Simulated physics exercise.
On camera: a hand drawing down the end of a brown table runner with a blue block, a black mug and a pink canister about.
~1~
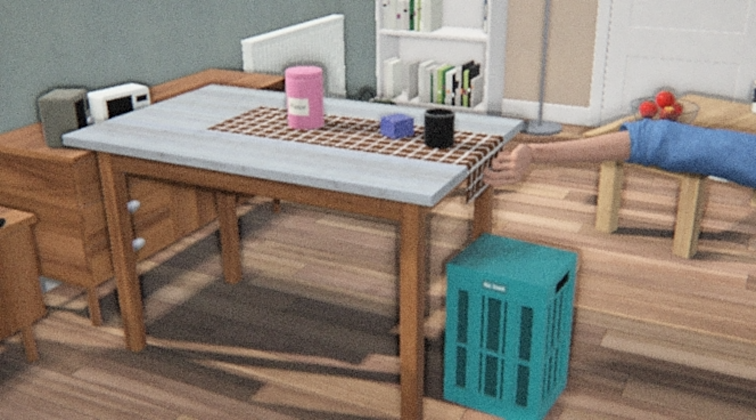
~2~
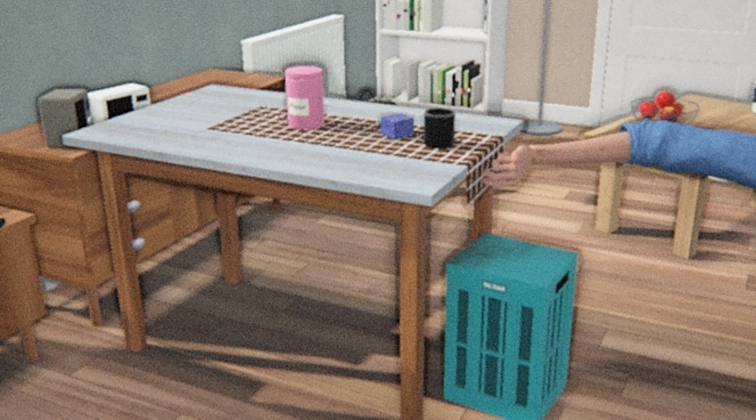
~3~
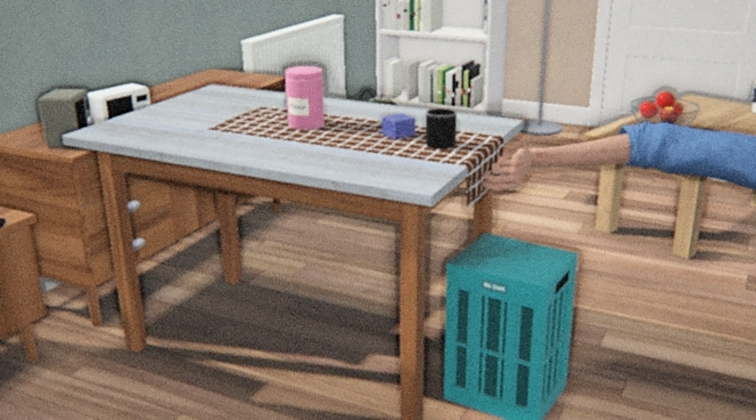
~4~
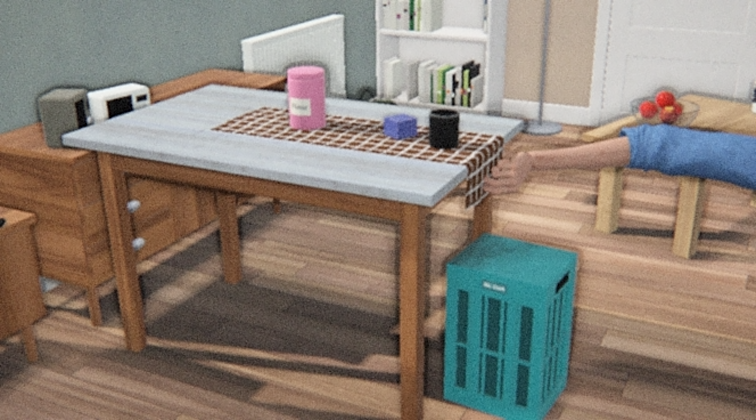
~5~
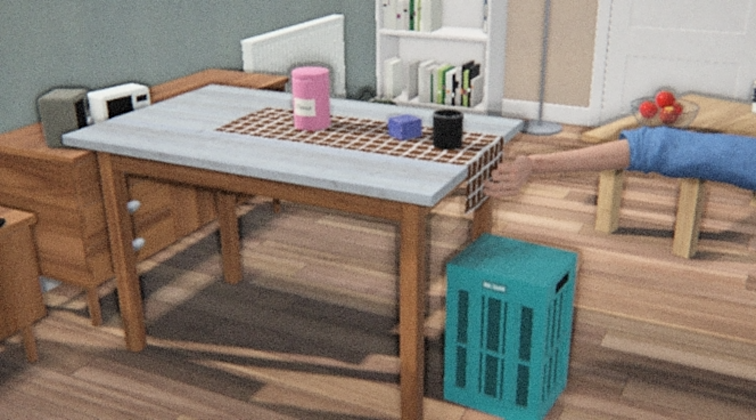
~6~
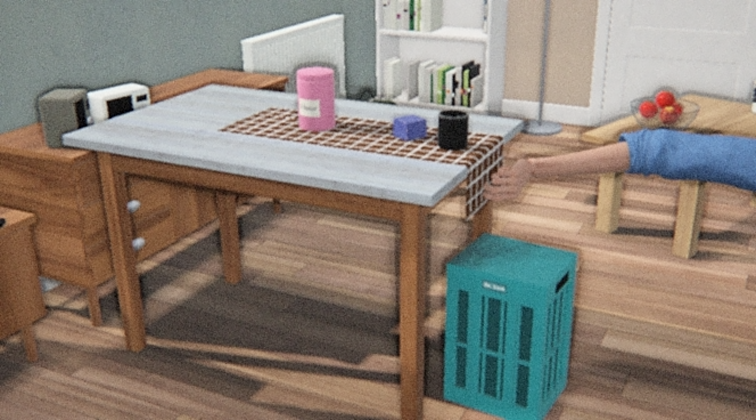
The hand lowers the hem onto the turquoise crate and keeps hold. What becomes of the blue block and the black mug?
In the end the blue block remains up there, the black mug is carried off the end.
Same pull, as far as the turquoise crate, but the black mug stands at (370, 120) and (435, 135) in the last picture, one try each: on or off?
First, it is safe; second, it falls off.
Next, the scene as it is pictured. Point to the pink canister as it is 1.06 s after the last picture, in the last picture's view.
At about (364, 105).
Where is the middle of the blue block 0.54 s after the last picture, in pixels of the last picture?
At about (438, 131).
Then, 0.54 s after the last picture, hem going down; block carried along near (438, 131); mug carried along near (485, 134).
Then, 1.06 s after the last picture, hem on the crate; block carried along near (461, 134); mug over the edge.
At rest, hem on the crate; block carried along near (461, 134); mug over the edge. The blue block keeps clear of the edge and the black mug falls off.
